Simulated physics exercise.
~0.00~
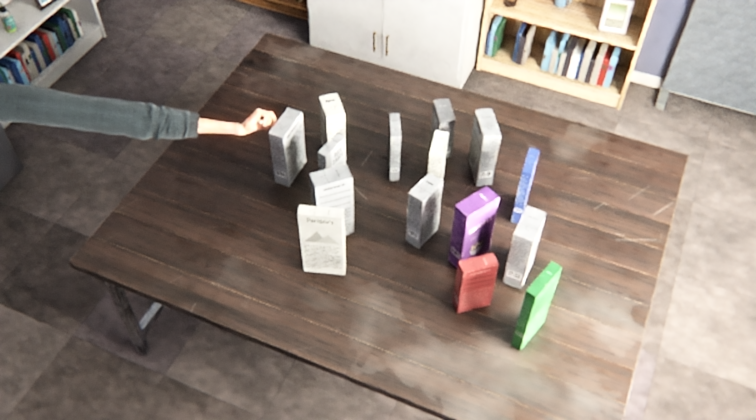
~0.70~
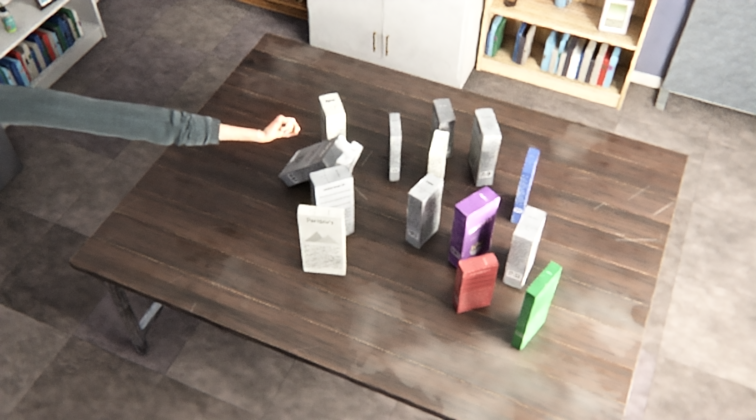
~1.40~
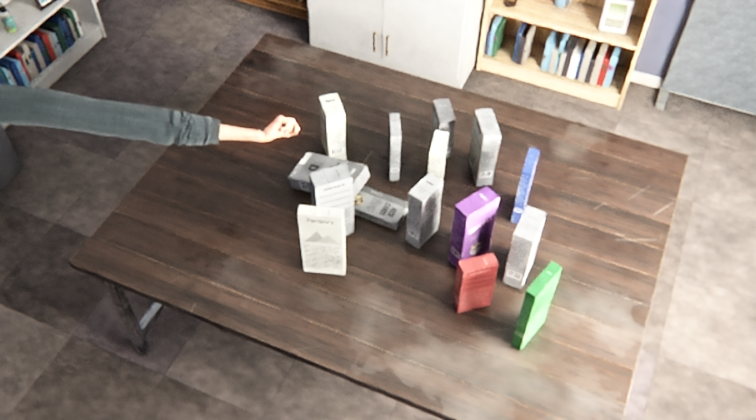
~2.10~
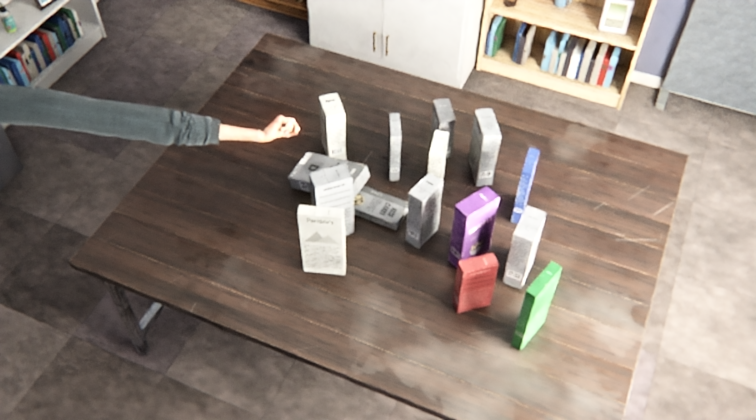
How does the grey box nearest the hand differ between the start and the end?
At the start it stands upright on the table, and at the end it lies on its side, a little to the right of and nearer the front than where it stood.
